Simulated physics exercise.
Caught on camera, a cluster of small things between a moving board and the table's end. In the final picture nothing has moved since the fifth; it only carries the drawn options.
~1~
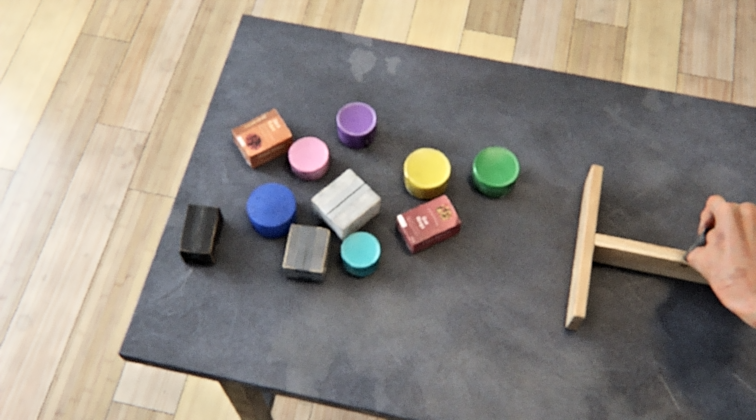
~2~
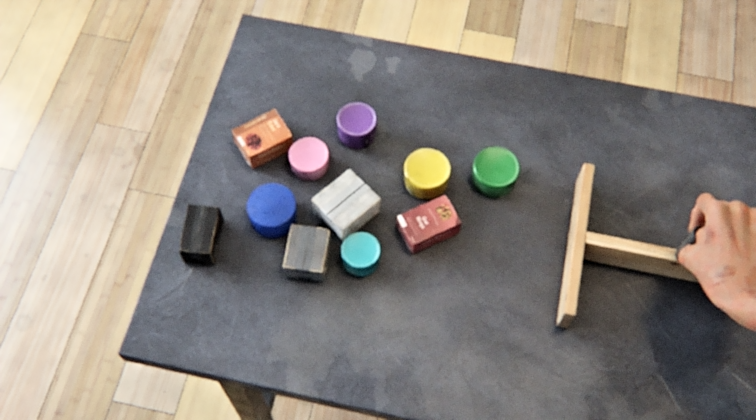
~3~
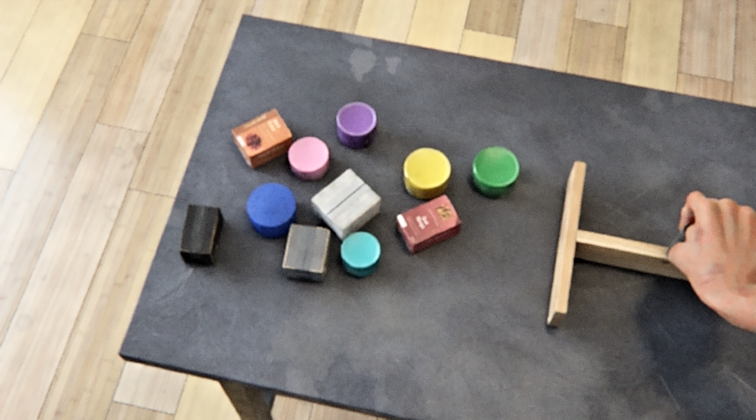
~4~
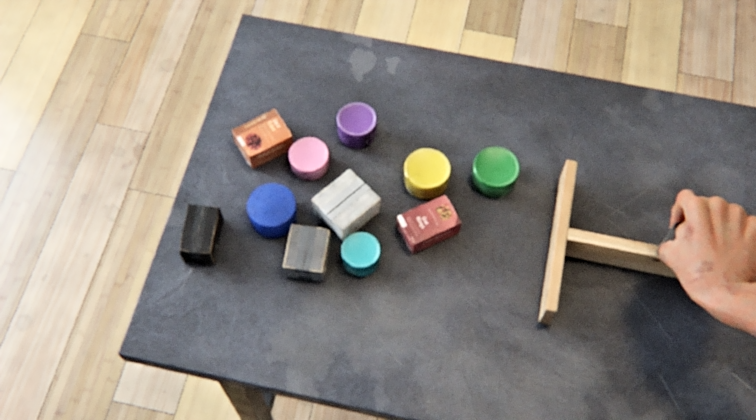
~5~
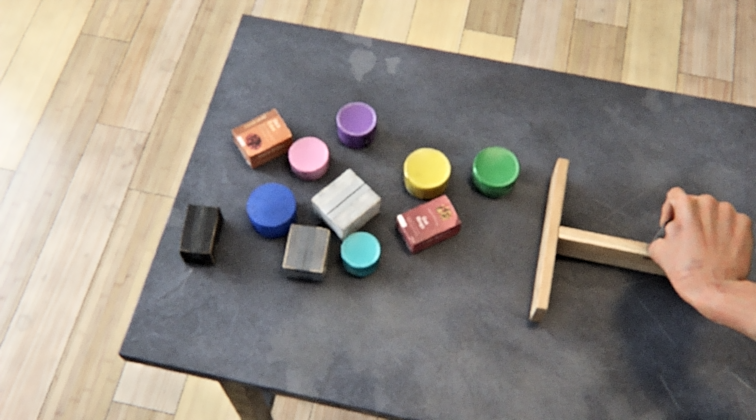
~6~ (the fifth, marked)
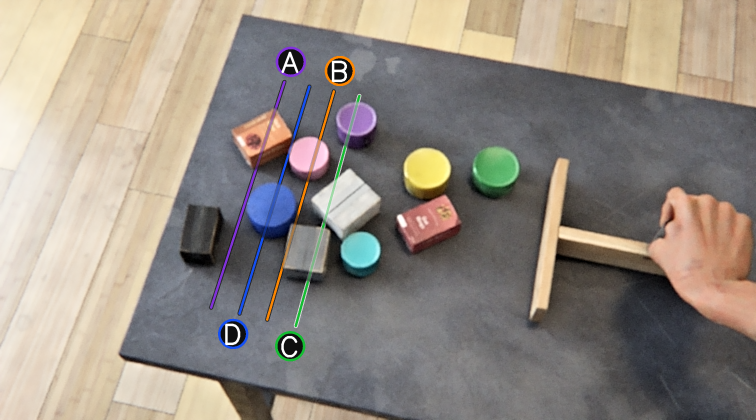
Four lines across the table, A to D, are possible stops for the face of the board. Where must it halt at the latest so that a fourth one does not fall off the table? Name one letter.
No fourth one falls up to A.
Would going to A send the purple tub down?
No.
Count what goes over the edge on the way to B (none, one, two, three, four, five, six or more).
The count is none.
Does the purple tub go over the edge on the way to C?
By then, no.
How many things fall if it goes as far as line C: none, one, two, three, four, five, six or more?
In all, none.
On the copy, A at (250, 188); B at (303, 198); C at (330, 203); D at (277, 193).
On A. First, board (442, 208); green tub (427, 153); yellow jar (390, 176).
Then, board (335, 187); black box (190, 235); blue pot (220, 203).
Finally, board (250, 170); black box over the edge; blue pot over the edge; two fallen.
By contrast, B is within the limit but short; C is within the limit but short; D is within the limit but short.
